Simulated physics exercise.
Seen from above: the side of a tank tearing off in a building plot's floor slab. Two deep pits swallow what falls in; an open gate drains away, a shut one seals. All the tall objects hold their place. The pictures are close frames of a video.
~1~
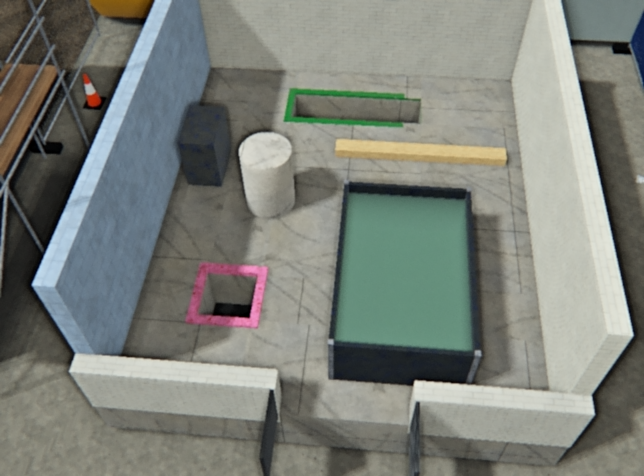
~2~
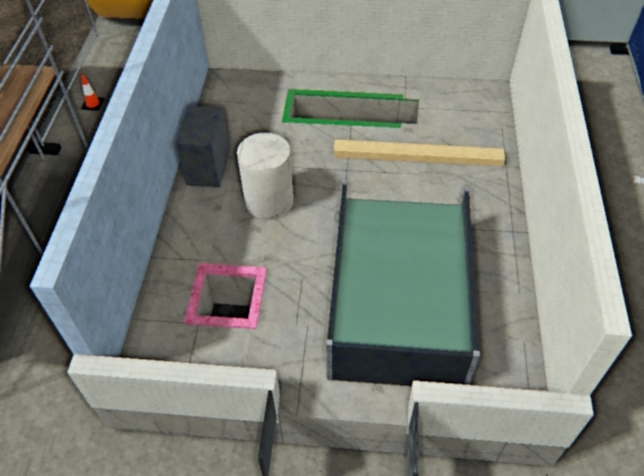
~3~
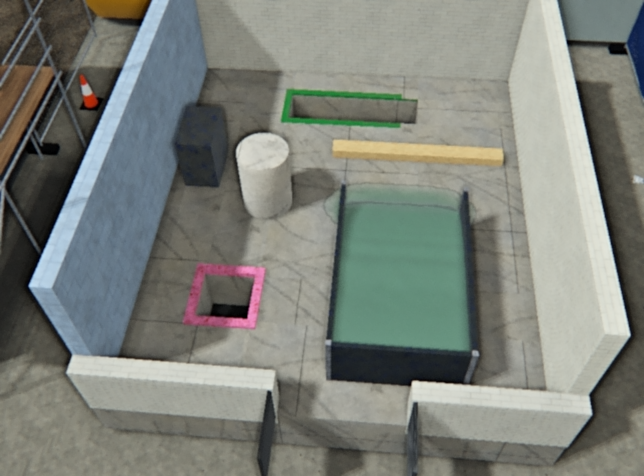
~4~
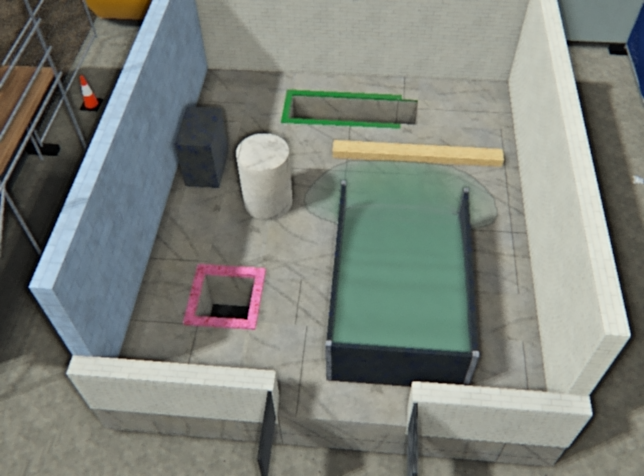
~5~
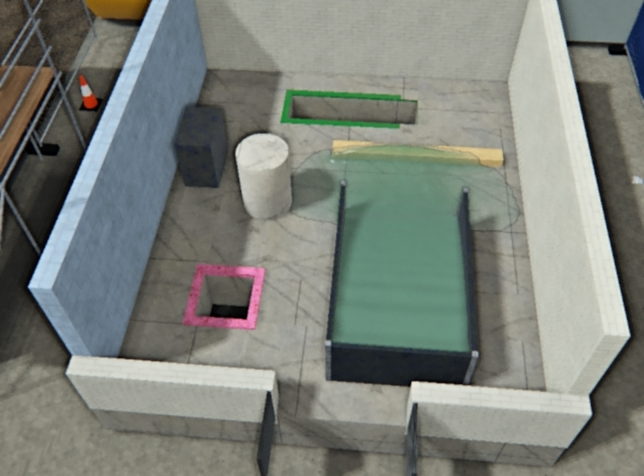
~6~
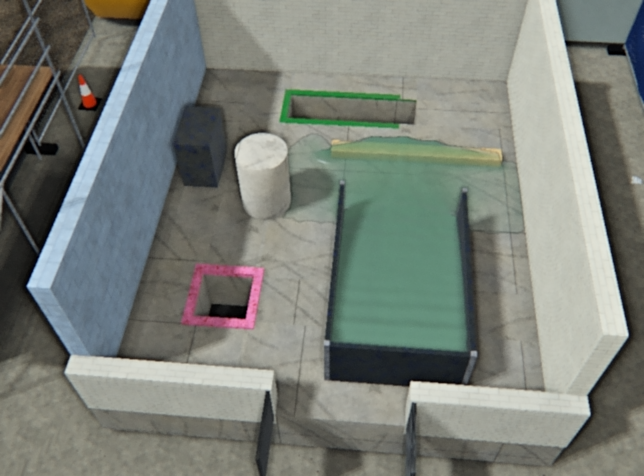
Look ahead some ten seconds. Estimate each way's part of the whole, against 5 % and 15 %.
In the end: The gate takes less than 5 %; the green pit takes more than 15 %; the pink pit takes less than 5 %.
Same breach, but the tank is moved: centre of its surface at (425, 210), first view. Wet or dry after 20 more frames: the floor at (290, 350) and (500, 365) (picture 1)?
As listed: No water, covered.
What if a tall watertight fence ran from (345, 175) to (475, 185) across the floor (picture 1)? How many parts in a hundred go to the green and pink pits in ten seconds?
Roughly, in per cent: Green 25, pink 4.
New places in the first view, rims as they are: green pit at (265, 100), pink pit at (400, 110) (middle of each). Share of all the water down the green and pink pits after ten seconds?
In per cent: Green 40, pink 15.
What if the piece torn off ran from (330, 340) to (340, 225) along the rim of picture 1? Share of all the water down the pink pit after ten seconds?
Per cent: Pink 40.
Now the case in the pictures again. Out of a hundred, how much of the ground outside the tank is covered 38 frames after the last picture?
Roughly 90 per cent.
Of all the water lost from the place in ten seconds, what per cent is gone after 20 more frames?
Roughly 40 per cent.
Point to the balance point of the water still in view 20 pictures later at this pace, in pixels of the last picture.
Roughly at (380, 187).
A moment on, water covers 40 % of the floor; the gate 0 %, the green pit 4 %, the pink pit 0 %.
Next, water covers 50 % of the floor; the gate 0 %, the green pit 13 %, the pink pit 0 %.
Then, water covers 70 % of the floor; the gate 0 %, the green pit 22 %, the pink pit 0 %.
Later, water covers 90 % of the floor; the gate 0 %, the green pit 39 %, the pink pit 0 %.
In the end, water covers 90 % of the floor; the gate 3 %, the green pit 51 %, the pink pit 0 %.
